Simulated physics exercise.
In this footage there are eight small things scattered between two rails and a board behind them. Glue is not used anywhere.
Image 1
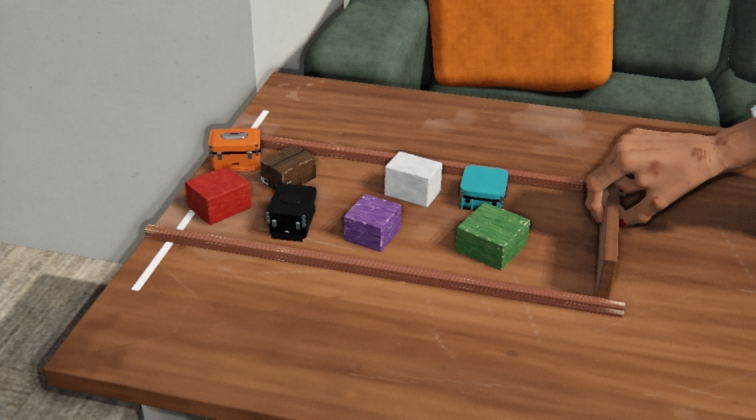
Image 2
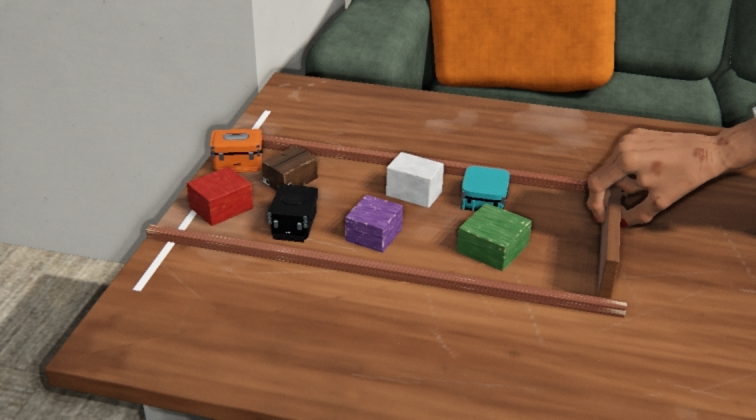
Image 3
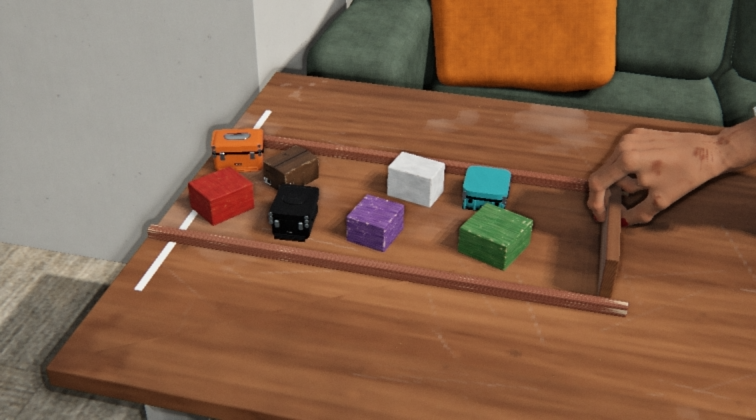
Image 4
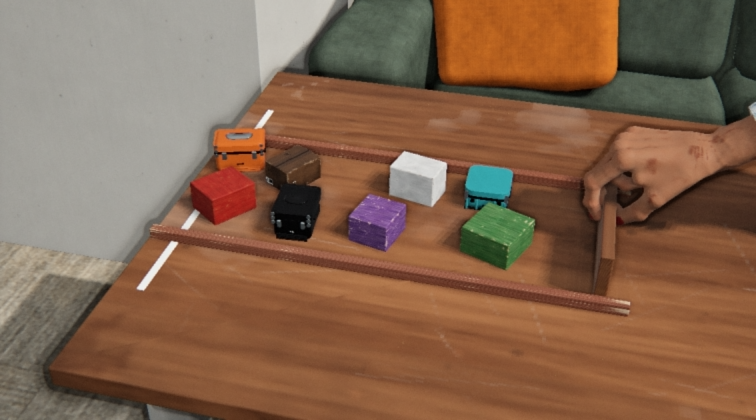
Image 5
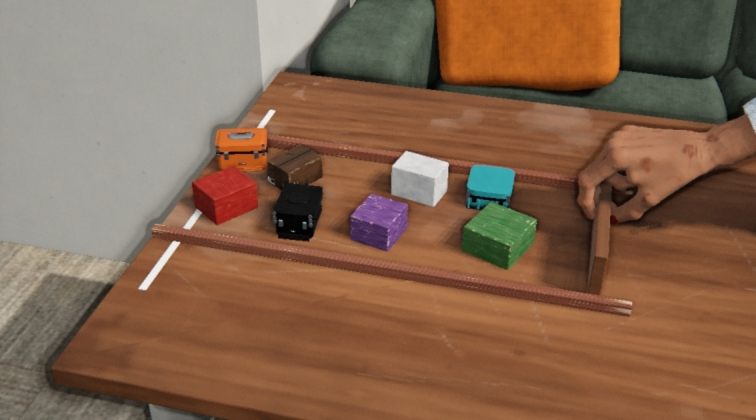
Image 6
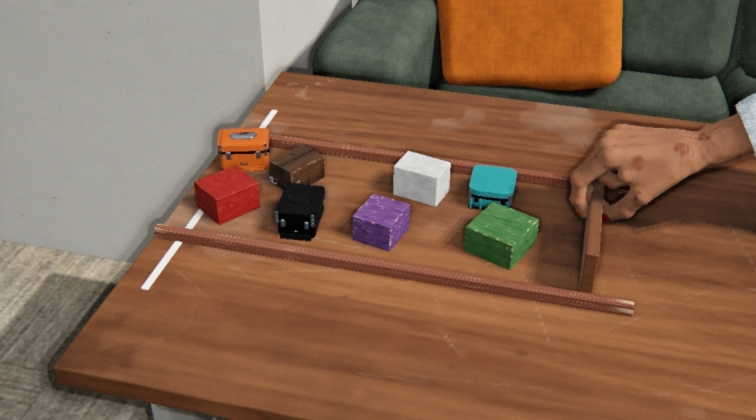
In the video, eight small colored boxes and cases sit between two rails on a wooden table while a hand at the right slides an upright board slightly left toward them; the boxes stay in place on the tabletop.
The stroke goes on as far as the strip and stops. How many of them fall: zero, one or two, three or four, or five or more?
The push is going to knock five or more off the table.
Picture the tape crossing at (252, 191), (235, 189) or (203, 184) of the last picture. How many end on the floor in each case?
Taken one after another, the numbers are 6, 6 and 8.
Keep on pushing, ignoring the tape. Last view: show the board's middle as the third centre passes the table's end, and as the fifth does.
The first one at (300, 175), the next at (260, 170).
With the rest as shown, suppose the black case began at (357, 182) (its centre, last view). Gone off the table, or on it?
In that spot, it plunges.
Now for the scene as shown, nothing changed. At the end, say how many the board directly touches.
At rest, 2 are in contact.
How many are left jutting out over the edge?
Count: 2.
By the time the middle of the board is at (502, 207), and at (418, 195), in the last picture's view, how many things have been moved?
Moved so far: 2, later 5.
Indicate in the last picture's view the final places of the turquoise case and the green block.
I'd say approximately (220, 150) and then (182, 191).
Early on, none off yet; orange case at rest near (244, 150); red block at rest near (228, 195); brown box at rest near (297, 169).
A while later, none off yet; orange case moving near (237, 149); red block travelled a little near (204, 193); brown box travelled a little near (271, 170).
Further along, three off so far; orange case down on the floor; red block down on the floor; brown box on its side near (179, 205).
Finally, the number that fall off is five or more; lost, white block, purple block, black case, brown box, red block and orange case.
